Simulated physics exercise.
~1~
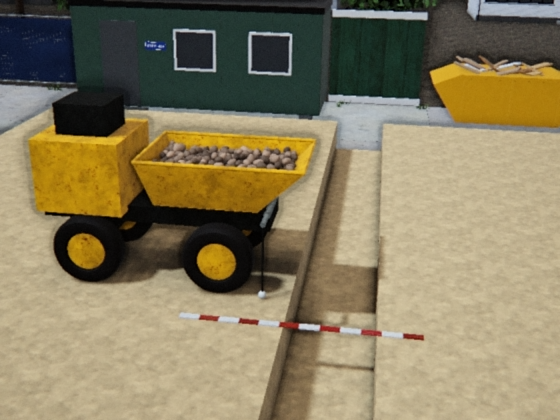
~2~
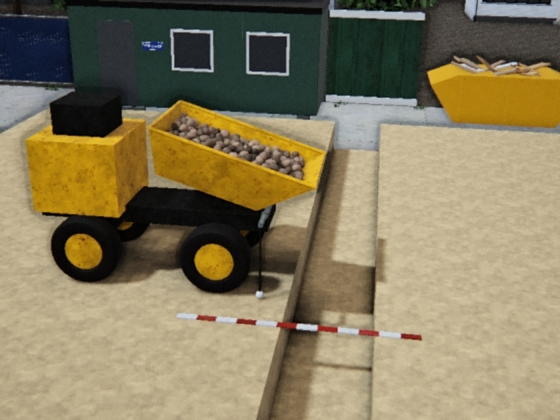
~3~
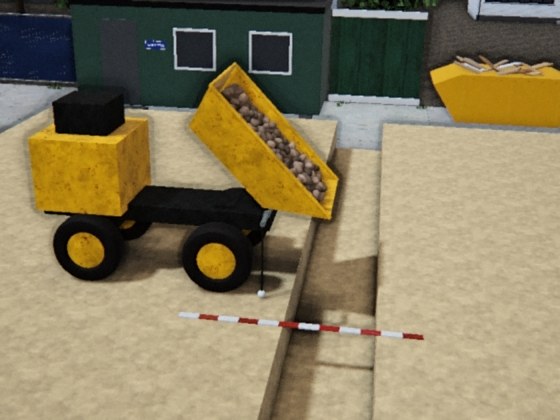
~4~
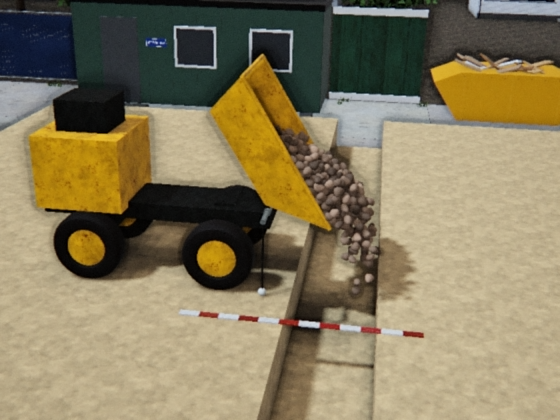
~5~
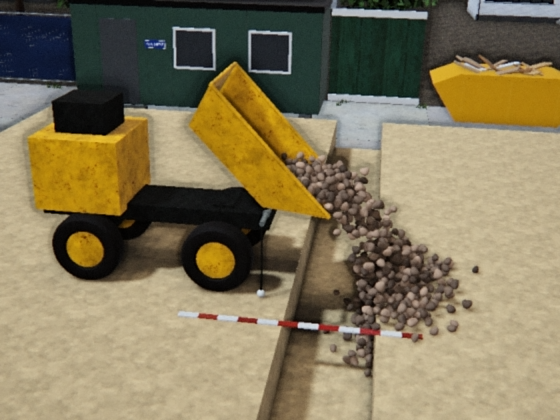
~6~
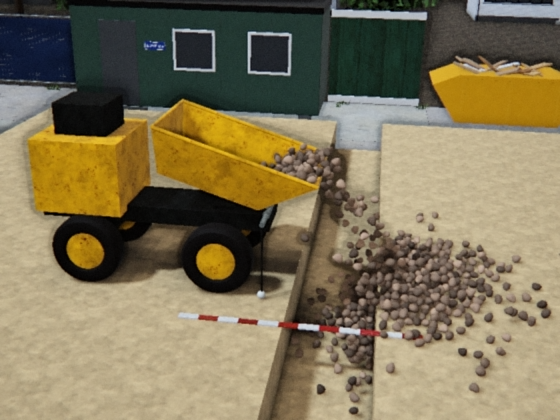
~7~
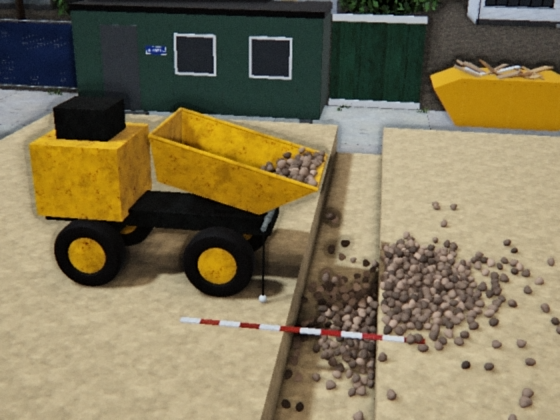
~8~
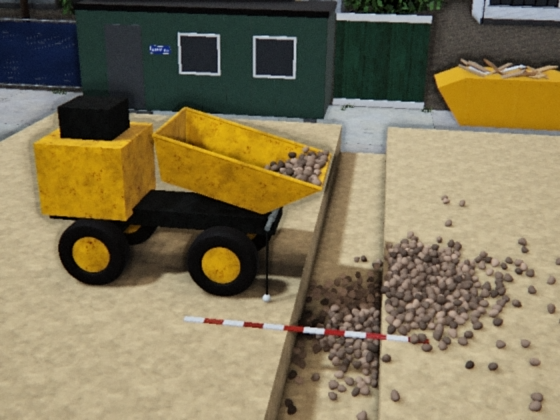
A small yellow dumper tipped its body steeply, sending round brown stones tumbling into the trench and onto the sandy ground beyond, then lowered it partway and stopped, leaving some stones inside, some in the trench and the biggest share scattered on the far side.
